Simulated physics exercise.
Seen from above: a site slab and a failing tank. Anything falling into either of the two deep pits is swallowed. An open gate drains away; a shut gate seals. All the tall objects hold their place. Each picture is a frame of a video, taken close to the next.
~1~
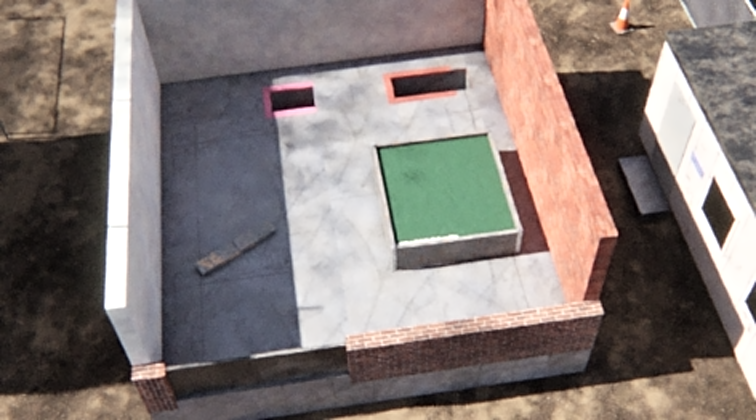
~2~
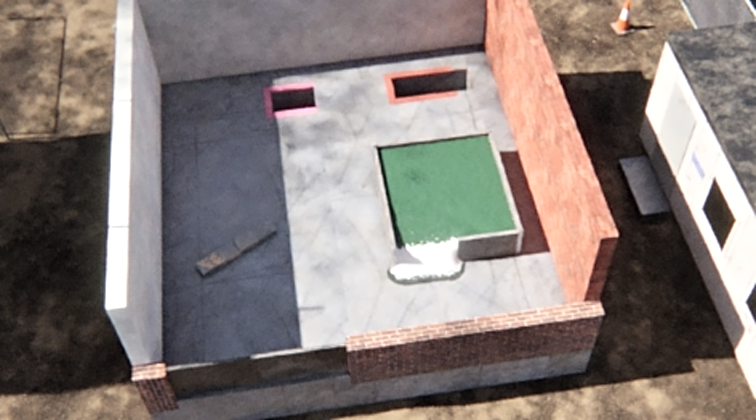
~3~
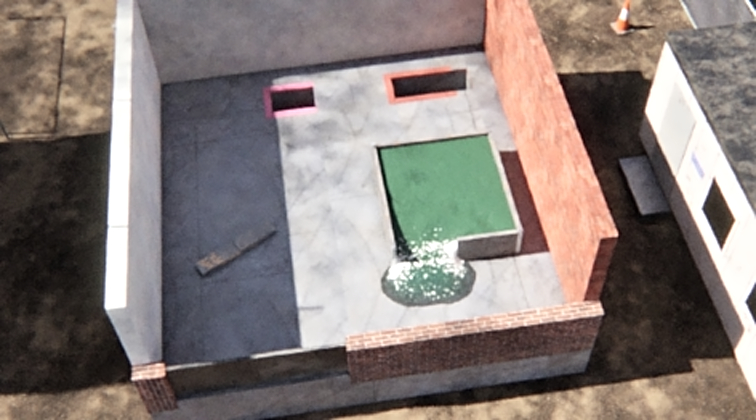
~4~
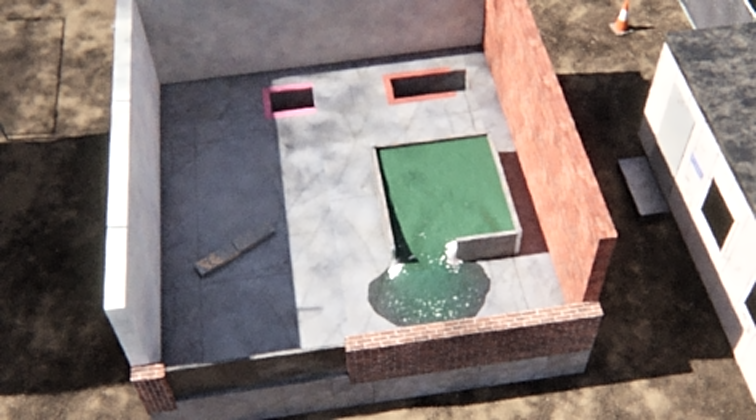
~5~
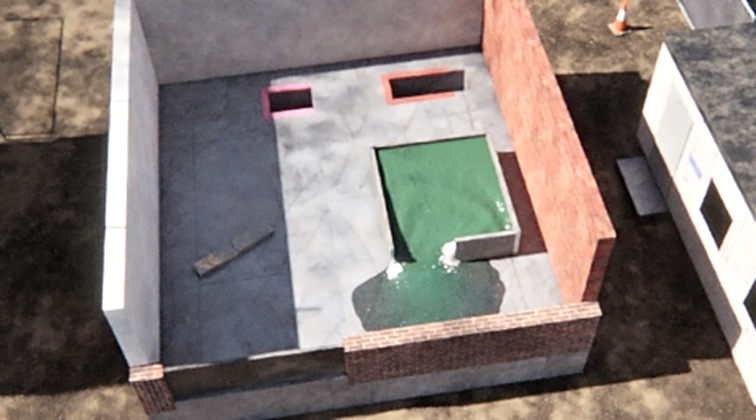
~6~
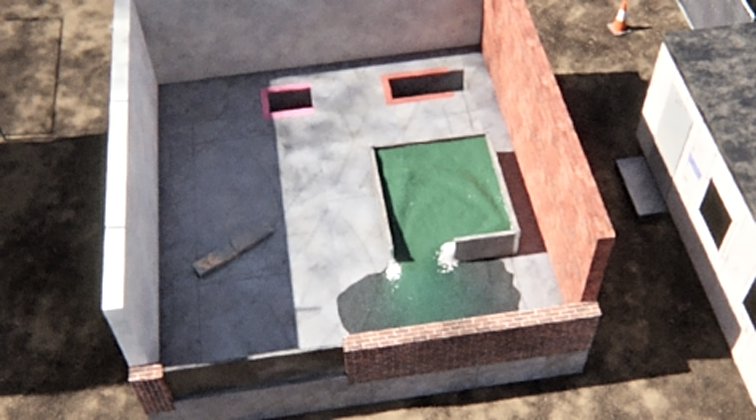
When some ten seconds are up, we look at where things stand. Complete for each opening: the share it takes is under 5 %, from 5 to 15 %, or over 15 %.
The share the gate takes is under 5 %; the share the pink pit takes is under 5 %; the share the red pit takes is from 5 to 15 %.
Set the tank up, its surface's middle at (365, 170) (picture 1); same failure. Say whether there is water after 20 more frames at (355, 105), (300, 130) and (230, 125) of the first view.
In order: Unflooded, then unflooded, then unflooded.
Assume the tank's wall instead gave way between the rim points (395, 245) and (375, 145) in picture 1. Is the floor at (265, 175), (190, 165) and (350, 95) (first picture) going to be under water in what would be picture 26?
The first would be drenched, the second drenched and the third still unwetted.
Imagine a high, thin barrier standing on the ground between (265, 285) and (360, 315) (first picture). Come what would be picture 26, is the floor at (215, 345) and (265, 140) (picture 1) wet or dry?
Swamped, then spared.
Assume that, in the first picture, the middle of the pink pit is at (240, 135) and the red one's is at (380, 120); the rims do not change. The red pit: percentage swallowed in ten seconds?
Roughly 2 per cent ends up in the red pit.
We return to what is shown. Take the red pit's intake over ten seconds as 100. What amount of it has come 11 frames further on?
It works out at roughly 0 percent of the ten-second total.
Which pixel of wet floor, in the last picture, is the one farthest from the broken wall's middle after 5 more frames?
At about (285, 371).
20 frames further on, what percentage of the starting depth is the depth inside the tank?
About 48 %.
A moment on, water covers 15 % of the floor; the gate 0 %, the pink pit 0 %, the red pit 0 %.
Next, water covers 20 % of the floor; the gate 0 %, the pink pit 0 %, the red pit 0 %.
Then, water covers 35 % of the floor; the gate 0 %, the pink pit 0 %, the red pit 0 %.
Later, water covers 60 % of the floor; the gate 0 %, the pink pit 0 %, the red pit 3 %.
In the end, water covers 90 % of the floor; the gate 0 %, the pink pit 3 %, the red pit 8 %.
